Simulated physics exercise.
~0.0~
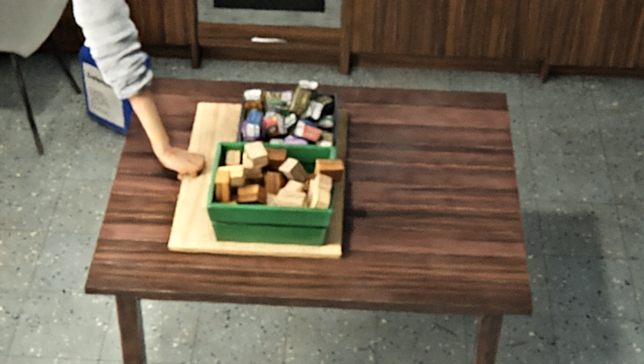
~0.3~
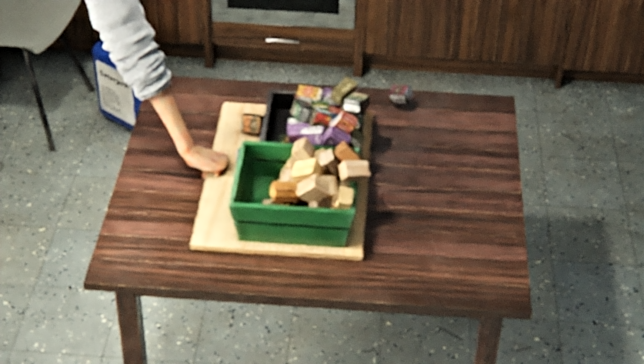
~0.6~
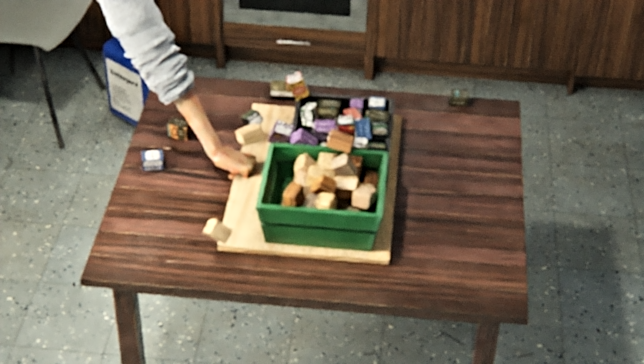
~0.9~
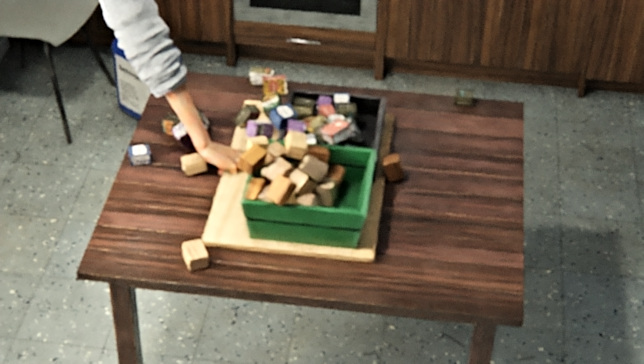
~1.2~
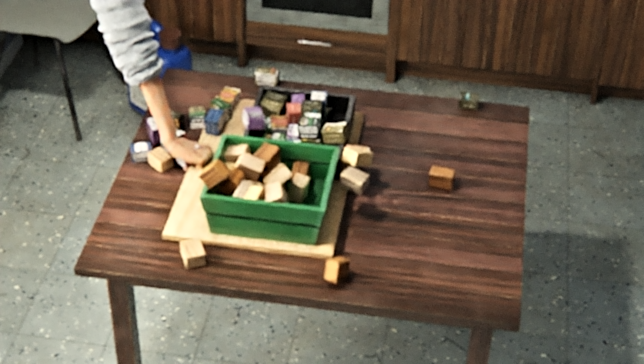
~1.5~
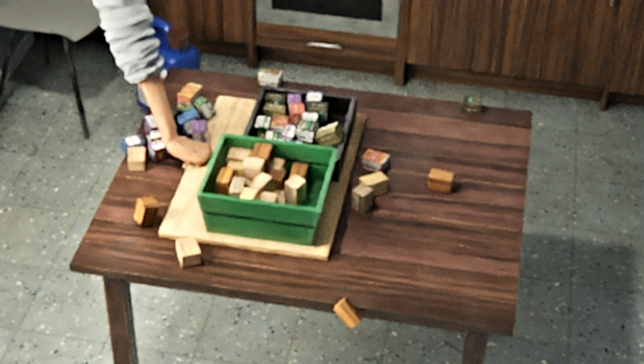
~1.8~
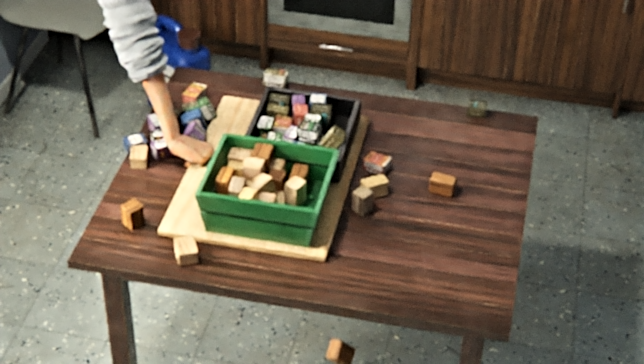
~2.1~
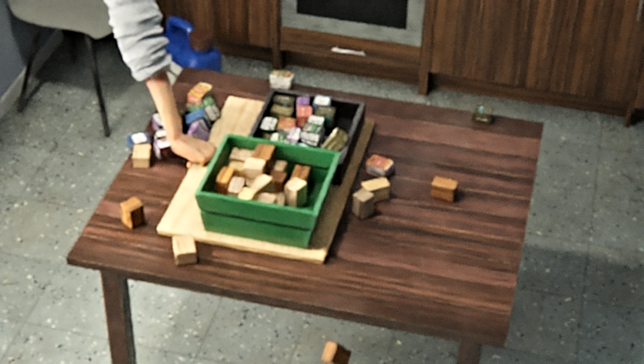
A pale wooden board carrying a green tub of wooden blocks and, behind it, a black tub of small colourful cartons slides about on a dark wooden table, seen from above in a kitchen with brown cabinets and a speckled grey floor. A hand in a light sleeve, at the left, holds the board's edge. The board moves right, and a few cartons and blocks spill onto the tabletop. It then swings back left, scattering more on both sides. One block tips off the near edge onto the floor, and the board rests still, both tubs still partly full.
